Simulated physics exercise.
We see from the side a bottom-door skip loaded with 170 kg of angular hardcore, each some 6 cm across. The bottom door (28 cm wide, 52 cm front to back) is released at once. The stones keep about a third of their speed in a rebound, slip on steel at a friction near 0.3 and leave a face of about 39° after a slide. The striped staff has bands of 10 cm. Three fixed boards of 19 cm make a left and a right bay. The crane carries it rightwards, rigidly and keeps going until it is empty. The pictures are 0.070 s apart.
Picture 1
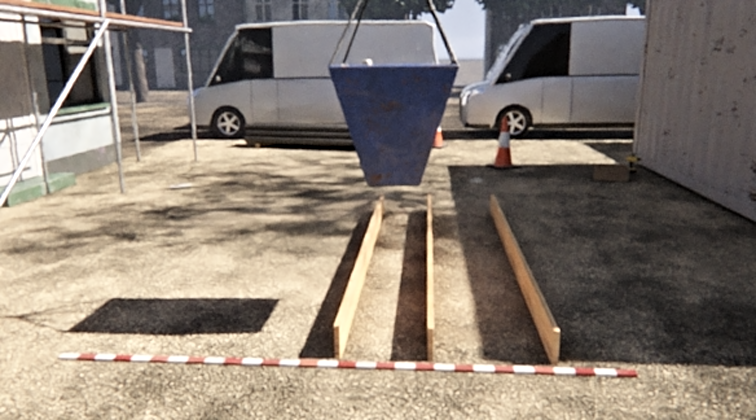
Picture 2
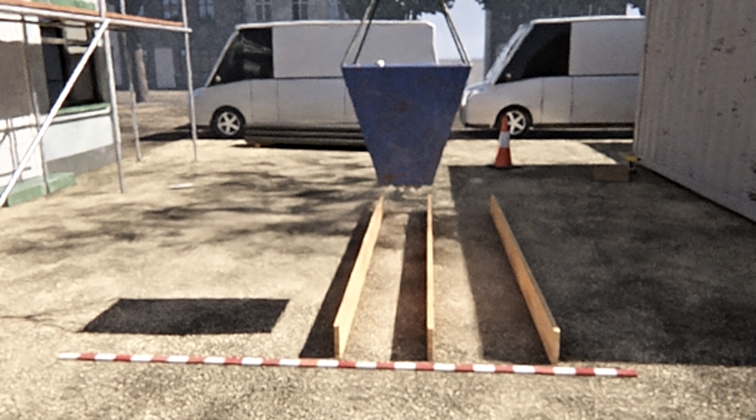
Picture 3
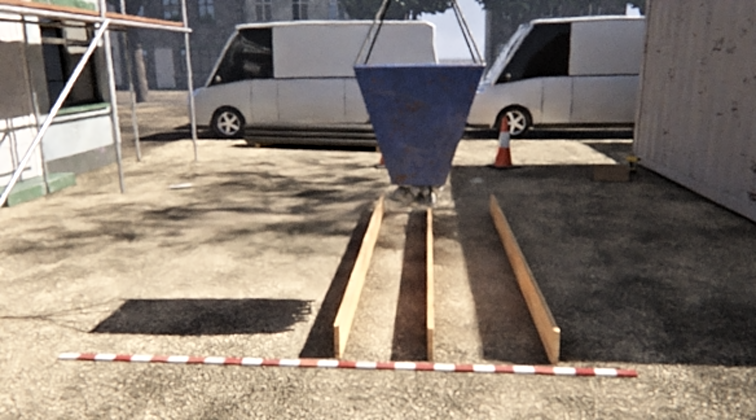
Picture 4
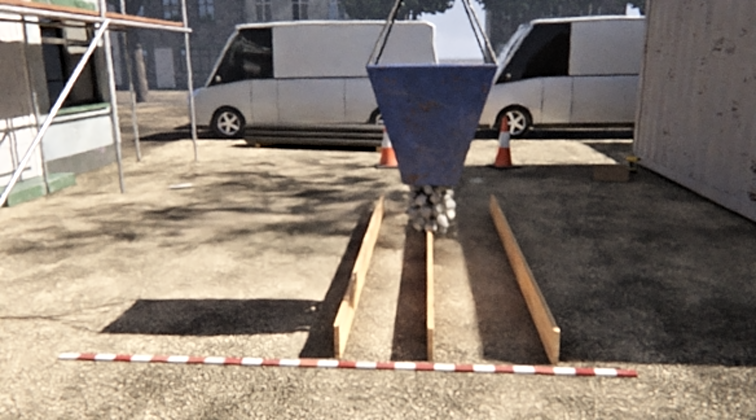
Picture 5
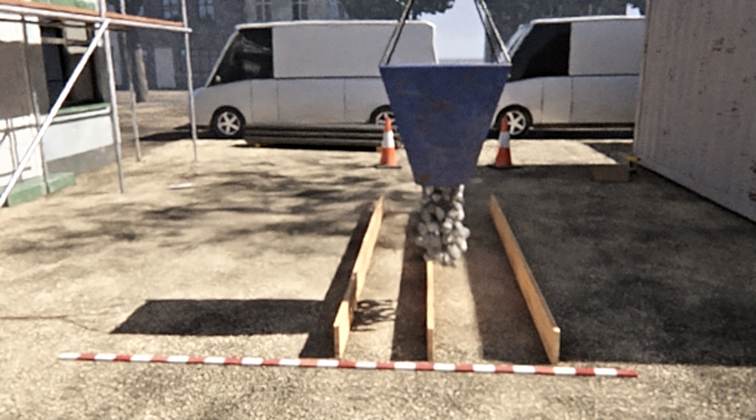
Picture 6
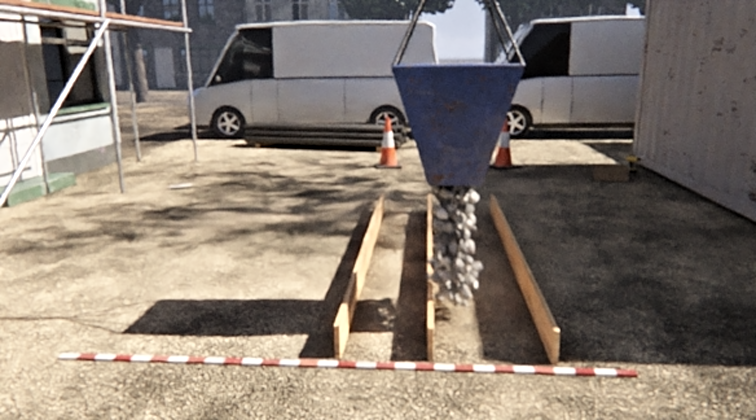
A blue skip hanging from cables moved slowly rightwards above some wooden boards on the ground, then grey stones began dropping from its bottom and streamed down between the boards in a lengthening column.
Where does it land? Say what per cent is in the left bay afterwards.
Roughly 0 per cent ends in the left bay.
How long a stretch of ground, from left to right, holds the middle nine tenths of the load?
Roughly 100 cm.
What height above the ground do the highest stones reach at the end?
Some 28 cm high.
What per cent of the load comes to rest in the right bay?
Some 80 per cent of the load.
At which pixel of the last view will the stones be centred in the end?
Their middle is at about (507, 308).
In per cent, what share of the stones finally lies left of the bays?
About 0 per cent.
Then, 0.3 s after the last picture, 9 % in the bottom-door skip, 91 % falling or lying in the right bay; the stones farthest right are at (534, 243).
Then, 0.8 s after the last picture, 0 % in the bottom-door skip, 78 % falling or lying in the right bay, 22 % falling or lying right of the bays; the stones farthest right are at (653, 328).
Then, 1.4 s after the last picture, 0 % in the bottom-door skip, 78 % falling or lying in the right bay, 22 % falling or lying right of the bays; the stones farthest right are at (701, 318).
Then, 2.2 s after the last picture, 0 % in the bottom-door skip, 78 % falling or lying in the right bay, 22 % falling or lying right of the bays; the stones farthest right are at (701, 318).
Then, 4.2 s after the last picture, 0 % in the bottom-door skip, 78 % in the right bay, 22 % right of the bays; the stones farthest right are at (701, 318).
